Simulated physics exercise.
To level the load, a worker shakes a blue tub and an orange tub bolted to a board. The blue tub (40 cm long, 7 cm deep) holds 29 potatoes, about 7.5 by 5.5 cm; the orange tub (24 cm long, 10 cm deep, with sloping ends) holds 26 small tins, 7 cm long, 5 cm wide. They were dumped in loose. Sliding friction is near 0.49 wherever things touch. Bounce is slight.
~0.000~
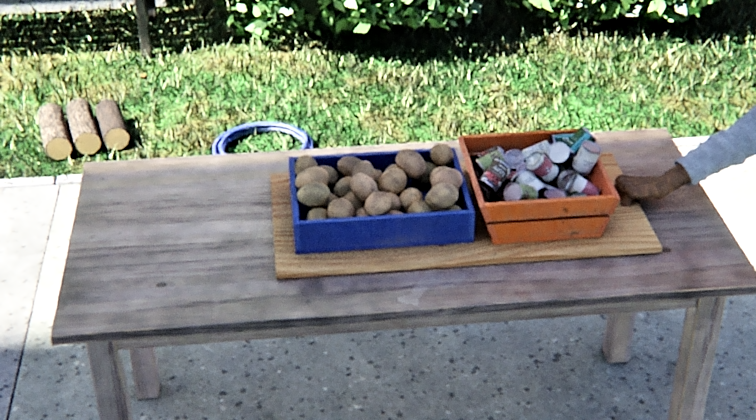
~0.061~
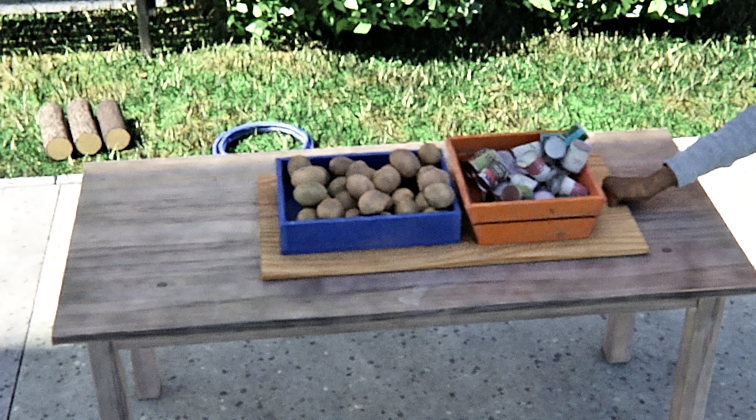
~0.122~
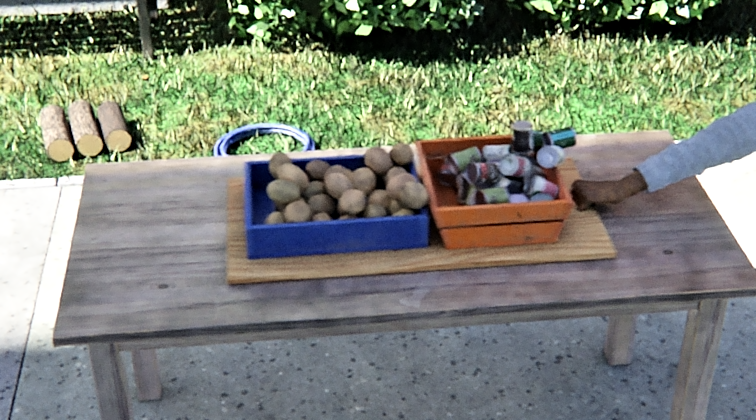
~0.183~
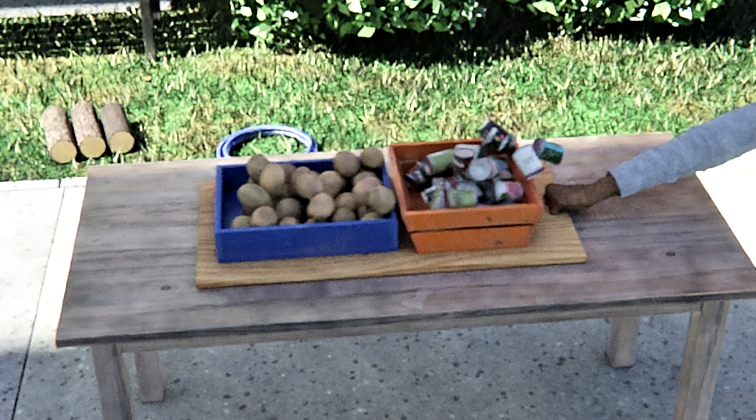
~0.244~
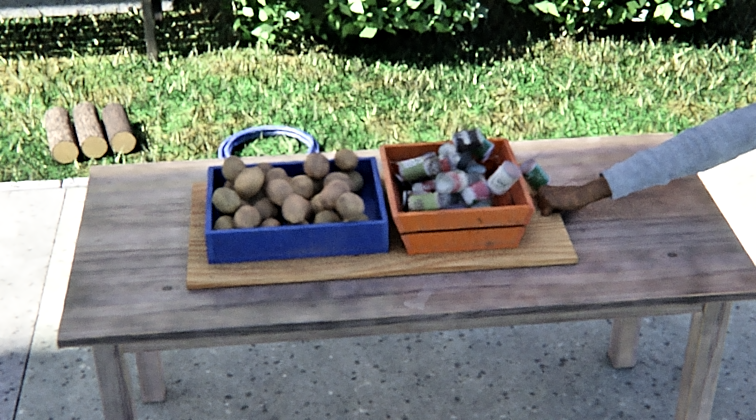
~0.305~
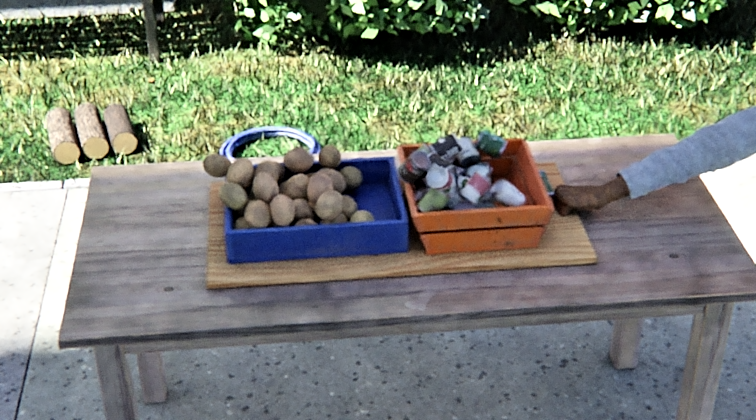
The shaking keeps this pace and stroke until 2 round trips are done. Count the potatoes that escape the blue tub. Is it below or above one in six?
It sheds over a sixth of them.
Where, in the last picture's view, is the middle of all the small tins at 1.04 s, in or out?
Around (559, 190).
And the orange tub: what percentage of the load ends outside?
About: Orange tub 40 per cent.
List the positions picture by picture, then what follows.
In the first picture (places track the rim corner closest to us here), blue tub (300, 222); orange tub (485, 204); 0 cm along; all still inside.
Blue tub (285, 223); orange tub (471, 205); 3 cm along, in the second picture.
Blue tub (252, 227); orange tub (438, 209); 12 cm along; 1 out, the lowest tin at (560, 139), in the third picture.
Blue tub (221, 231); orange tub (407, 213); 19 cm along; 1 out, the lowest tin at (548, 152), in the fourth picture.
Blue tub (211, 232); orange tub (398, 215); 22 cm along; 1 out, the lowest tin at (534, 175), in the fifth picture.
Blue tub (231, 232); orange tub (418, 214); 18 cm along; 2 out, the lowest tin at (541, 187), in the sixth picture.
After 0.49 s, the blue tub is down by 8 of 29 and the orange tub is down by 3 of 26.
After 0.72 s, the blue tub is down by 9 of 29 and the orange tub is down by 8 of 26.
After 1.04 s, the blue tub is down by 11 of 29 and the orange tub is down by 10 of 26.
Outcome (at 1.45 s), the blue tub is down by 11 of 29 and the orange tub is down by 10 of 26. Asked share, 11 of 29, 38 per cent.
